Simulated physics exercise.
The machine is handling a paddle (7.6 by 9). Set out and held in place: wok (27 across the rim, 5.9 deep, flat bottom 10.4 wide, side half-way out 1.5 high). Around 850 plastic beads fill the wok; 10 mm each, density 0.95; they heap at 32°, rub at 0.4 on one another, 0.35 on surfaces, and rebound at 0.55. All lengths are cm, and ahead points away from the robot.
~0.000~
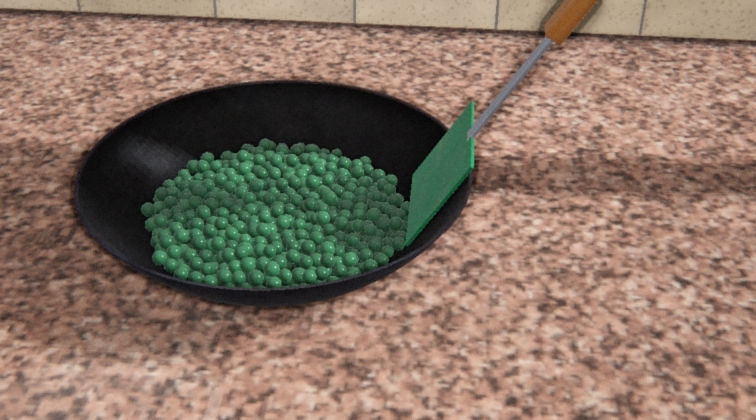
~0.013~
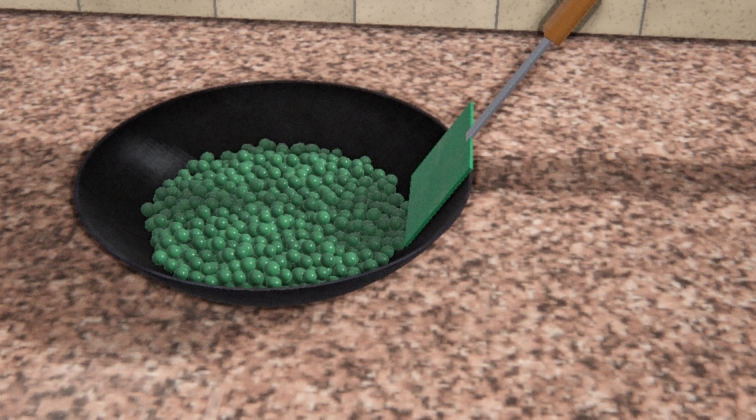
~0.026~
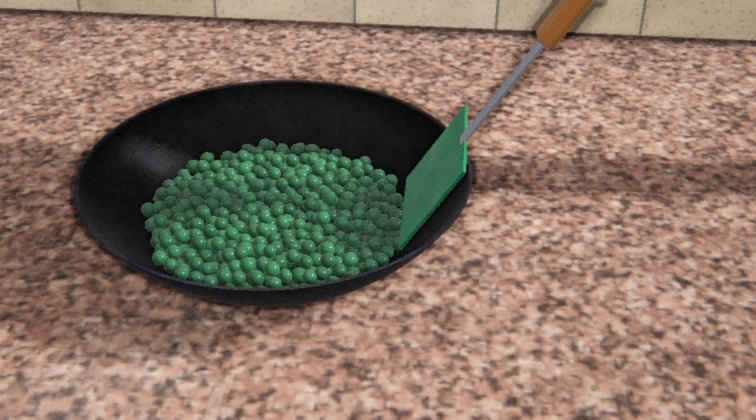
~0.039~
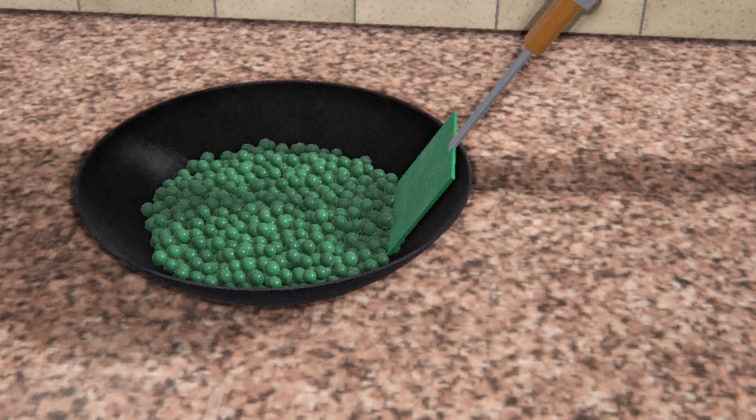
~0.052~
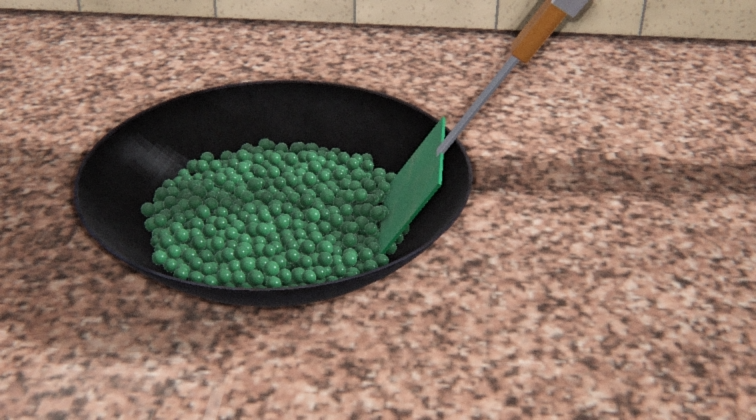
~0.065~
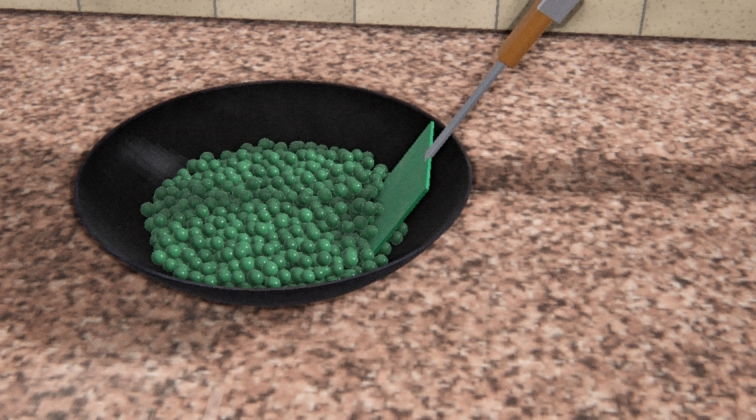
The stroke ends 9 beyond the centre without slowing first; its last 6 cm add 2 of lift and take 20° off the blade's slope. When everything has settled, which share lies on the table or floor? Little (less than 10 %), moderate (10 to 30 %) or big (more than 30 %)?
A moderate share, 10 to 30 %, ends on the table or floor.
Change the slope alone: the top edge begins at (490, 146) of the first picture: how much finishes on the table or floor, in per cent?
About 15 per cent.
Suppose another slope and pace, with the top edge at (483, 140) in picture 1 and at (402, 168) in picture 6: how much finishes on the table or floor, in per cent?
About 40 per cent.
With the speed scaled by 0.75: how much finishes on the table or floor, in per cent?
Some 15 per cent.
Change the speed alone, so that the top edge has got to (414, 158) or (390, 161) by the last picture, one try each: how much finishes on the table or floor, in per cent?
About 35 and 45 per cent.
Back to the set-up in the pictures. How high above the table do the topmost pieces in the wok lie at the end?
Roughly 7.0 cm.
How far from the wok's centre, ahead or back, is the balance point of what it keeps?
About 3.5 cm ahead.
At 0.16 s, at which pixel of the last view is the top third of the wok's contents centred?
Near (240, 193).
After 0.16 s, sloping 58°, highest piece 6 above the table; 853 in the wok.
After 0.25 s, sloping 52°, highest piece 7 above the table; 853 in the wok.
After 0.50 s, sloping 38°, highest piece 7 above the table; 674 in the wok, 160 on the table or floor, 19 on the blade or in flight.
After 1.55 s, sloping 38°, highest piece 7 above the table; 672 in the wok, 181 on the table or floor.
In the end, 672 in the wok, 181 on the table or floor. That is 21 % on the table or floor.
